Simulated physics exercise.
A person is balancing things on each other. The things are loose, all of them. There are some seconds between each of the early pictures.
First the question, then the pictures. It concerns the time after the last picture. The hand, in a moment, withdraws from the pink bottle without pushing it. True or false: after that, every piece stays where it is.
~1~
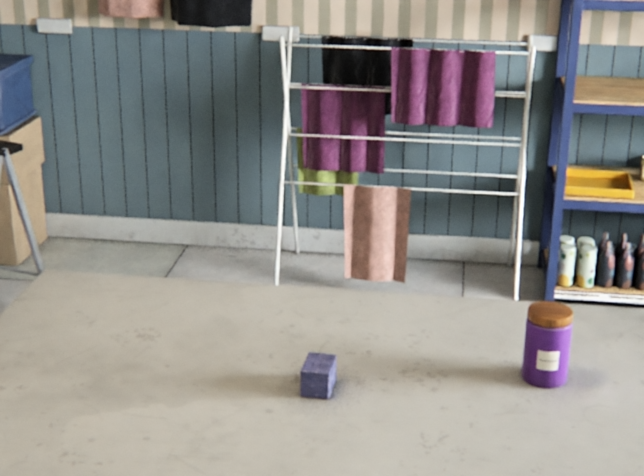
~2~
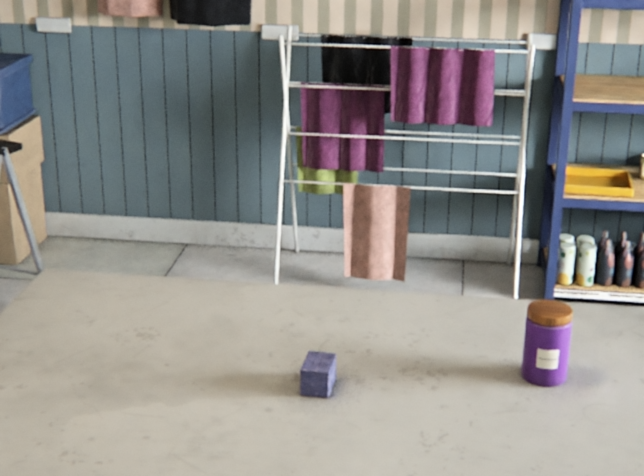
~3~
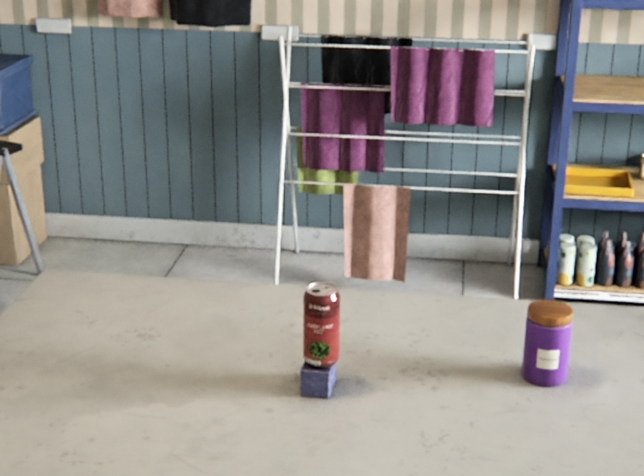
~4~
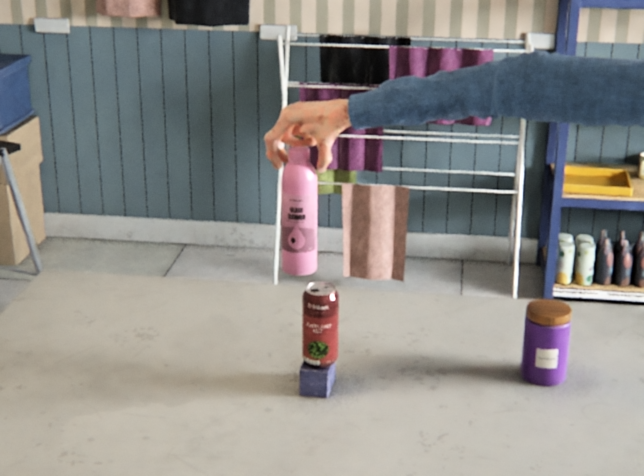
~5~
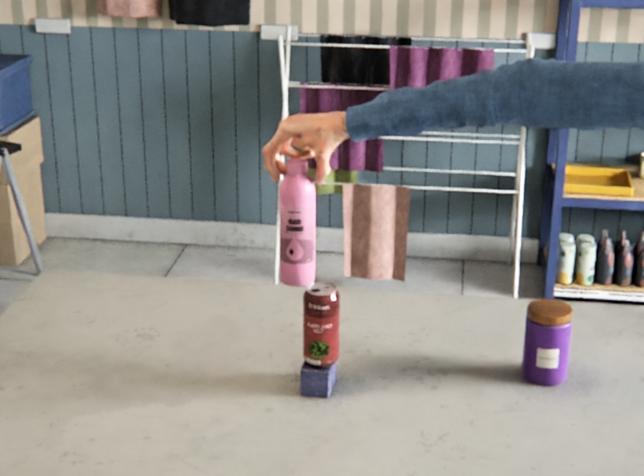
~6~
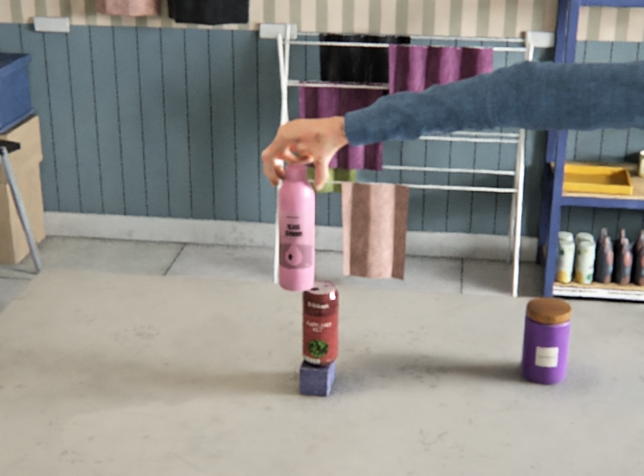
False.
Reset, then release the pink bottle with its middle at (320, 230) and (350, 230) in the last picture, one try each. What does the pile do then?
Attempt one, the pile survives; attempt two, it falls over.
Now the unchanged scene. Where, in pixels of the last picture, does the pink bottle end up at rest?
It ends up close to (213, 364).
Then, 0.40 s past the last view, pink bottle now fallen.
Then, 0.50 s past the last view, things are still on the move.
Finally, fallen, pink bottle; the other 3 still in place. Final places as the last picture's camera would see them, pink bottle near (214, 364). The pile comes apart.
